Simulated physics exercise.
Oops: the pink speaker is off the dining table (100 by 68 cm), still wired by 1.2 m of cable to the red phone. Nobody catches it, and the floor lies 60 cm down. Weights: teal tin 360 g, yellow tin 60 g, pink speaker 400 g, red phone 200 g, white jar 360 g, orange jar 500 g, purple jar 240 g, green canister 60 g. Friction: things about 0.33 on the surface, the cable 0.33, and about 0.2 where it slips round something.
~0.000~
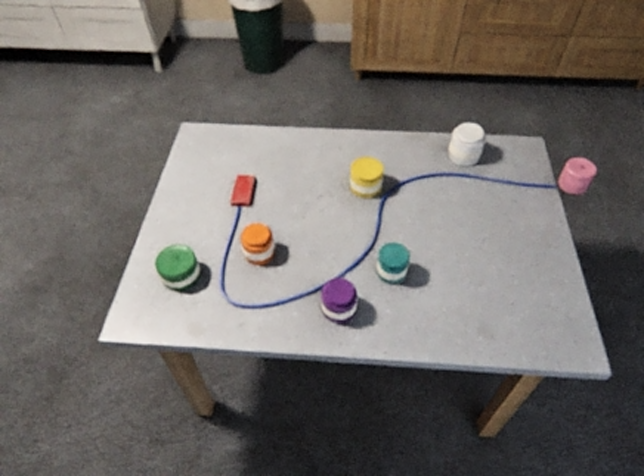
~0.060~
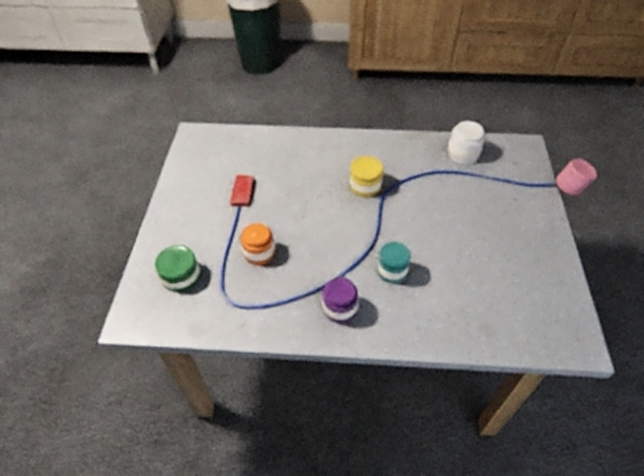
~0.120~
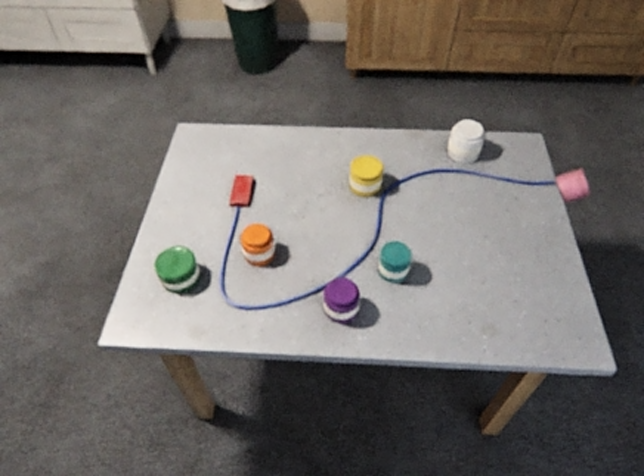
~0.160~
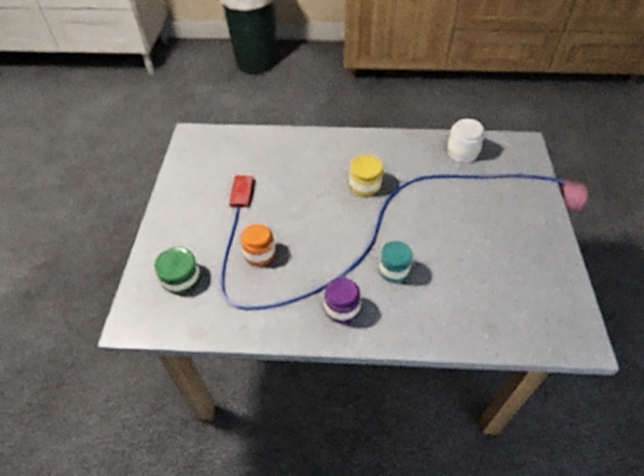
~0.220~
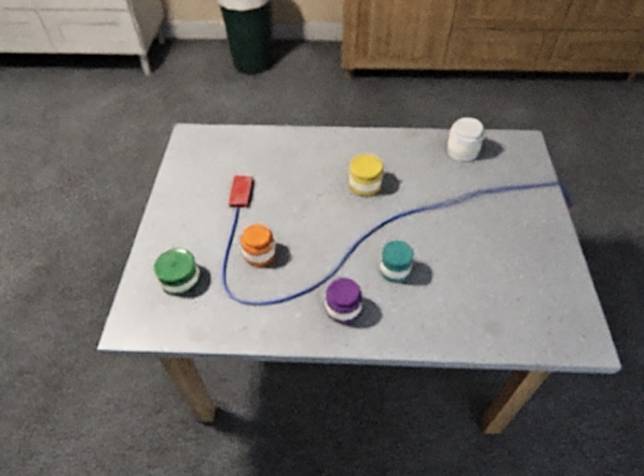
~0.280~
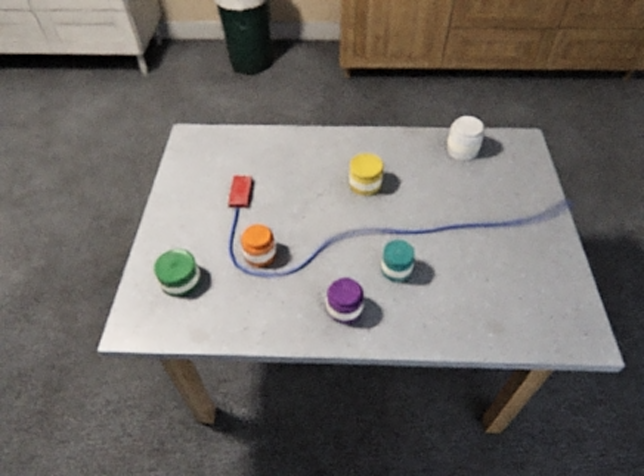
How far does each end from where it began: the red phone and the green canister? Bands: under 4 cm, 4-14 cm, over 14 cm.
In order: The red phone reaches the top band; the green canister stays in the low band.
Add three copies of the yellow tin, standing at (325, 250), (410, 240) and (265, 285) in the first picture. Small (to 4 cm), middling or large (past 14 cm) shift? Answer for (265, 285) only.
There: Large.
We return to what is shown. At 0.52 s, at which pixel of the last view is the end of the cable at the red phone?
Around (283, 253).
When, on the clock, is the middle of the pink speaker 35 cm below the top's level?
About: 0.34 s.
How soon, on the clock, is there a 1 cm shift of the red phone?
Red phone 0.36 s.
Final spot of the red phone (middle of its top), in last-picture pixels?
Near (316, 313).
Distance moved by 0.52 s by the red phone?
Red phone 20 cm.
At 0.5 s, the cable's tail end at (283, 253); red phone 19 cm off its start, orange jar 11 cm off its start, pink speaker over the edge.
At 0.7 s, the cable's tail end at (299, 286); red phone 36 cm off its start, orange jar 14 cm off its start, pink speaker over the edge.
At 1.0 s, the cable's tail end at (308, 296); red phone 39 cm off its start at (316, 313), orange jar 14 cm off its start at (300, 196), pink speaker over the edge.
At 1.2 s, the cable's tail end at (308, 296); red phone 39 cm off its start, orange jar 14 cm off its start, pink speaker over the edge.
At 2.4 s, the cable's tail end at (308, 296); red phone 39 cm off its start at (316, 313), green canister 0 cm off its start at (174, 264), orange jar 14 cm off its start at (300, 196), pink speaker over the edge.
